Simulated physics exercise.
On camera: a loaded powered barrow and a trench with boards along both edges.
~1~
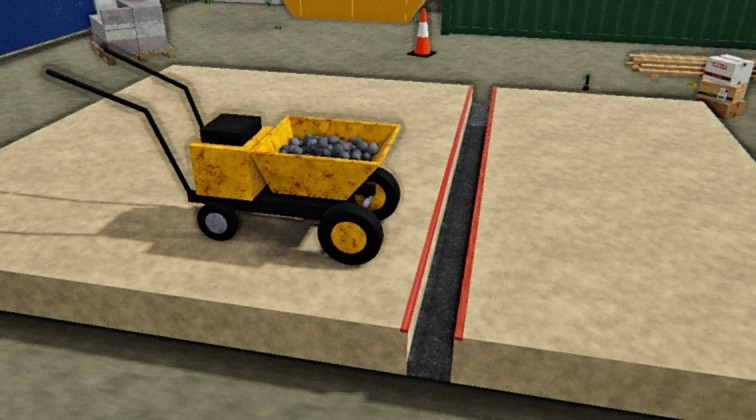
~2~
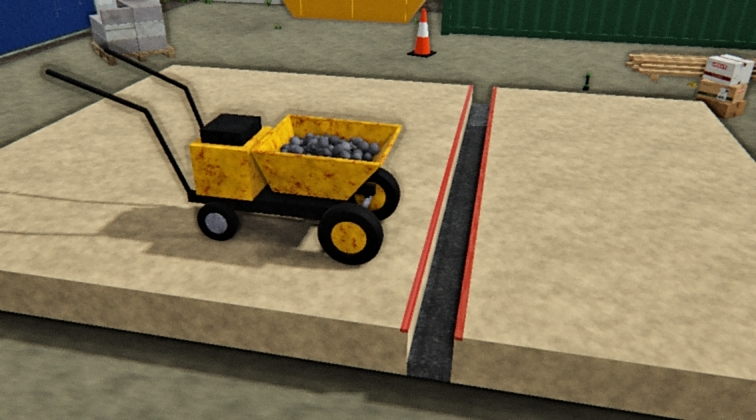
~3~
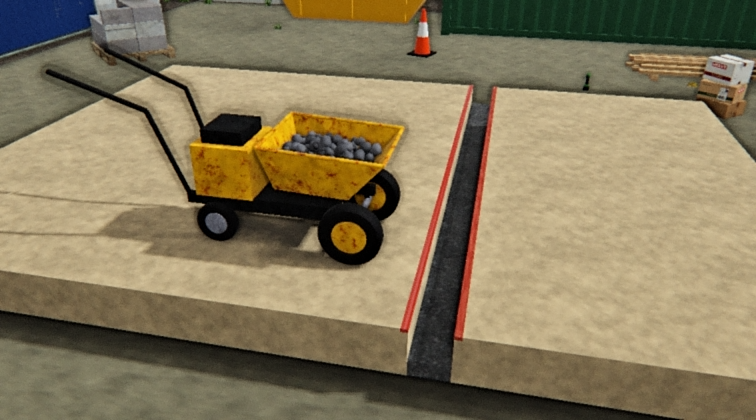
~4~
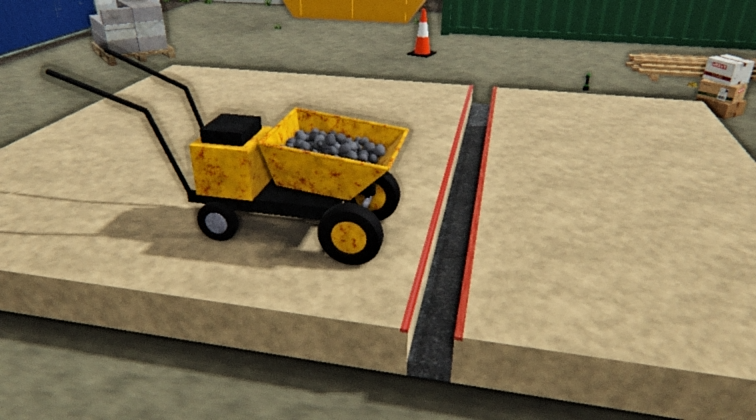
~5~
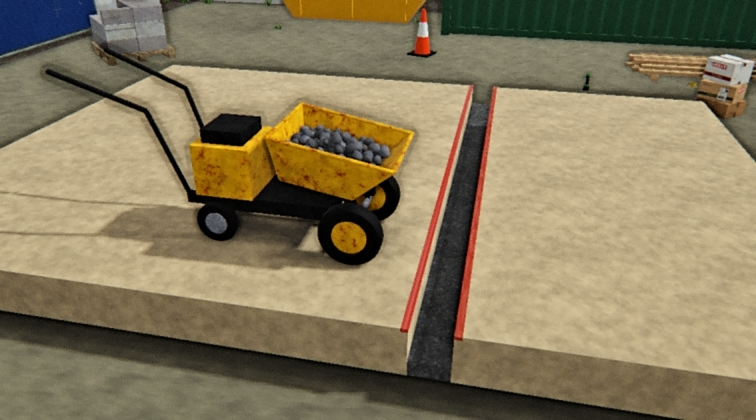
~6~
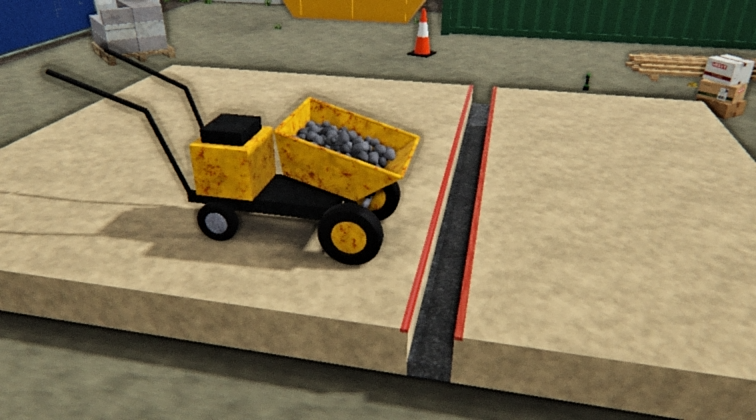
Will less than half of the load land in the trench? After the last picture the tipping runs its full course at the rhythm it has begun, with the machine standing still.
The portion in the trench is the greater one.
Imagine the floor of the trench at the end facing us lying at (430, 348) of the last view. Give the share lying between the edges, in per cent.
Estimated share: Approx. 60 per cent.
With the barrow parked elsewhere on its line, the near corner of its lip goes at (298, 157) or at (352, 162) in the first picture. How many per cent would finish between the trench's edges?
Approximately 20 per cent and 90 per cent, in that order.
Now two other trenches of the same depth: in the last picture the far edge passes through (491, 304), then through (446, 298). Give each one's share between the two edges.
100 %, then 30 %.
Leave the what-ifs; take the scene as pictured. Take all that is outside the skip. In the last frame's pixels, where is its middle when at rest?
Roughly pixel (461, 261).
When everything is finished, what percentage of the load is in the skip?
Something like 0 in every hundred.
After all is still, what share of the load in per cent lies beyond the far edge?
Near 35 in every hundred.
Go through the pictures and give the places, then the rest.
The first picture shows lip of the skip at (378, 165), level; top of the load at (326, 154), round cobbles; first edge of the trench at (414, 294); far edge at (464, 300), the trench under half as wide as the skip, and about as deep as wide.
The second picture shows lip of the skip at (380, 165), level; top of the load at (320, 147).
The third picture shows lip of the skip at (383, 167), tipped barely; top of the load at (314, 146).
The fourth picture shows lip of the skip at (388, 169), tipped a little; top of the load at (320, 140).
The fifth picture shows lip of the skip at (394, 173), tipped a little; top of the load at (315, 146).
The sixth picture shows lip of the skip at (401, 178), tipped clearly; top of the load at (322, 141); first edge of the trench at (414, 294); far edge at (464, 300).
Soon, skip tipped steeply; all in the skip.
A while on, skip tipped steeply; nearly all in the skip; a small part in or heaped over the trench; a stray few beyond it; a stray few falling.
Towards the end, skip tipped right over; about a quarter in the skip; about half in or heaped over the trench; about a third beyond it.
Finally, skip tipped right over; about two thirds in or heaped over the trench; about a third beyond it.
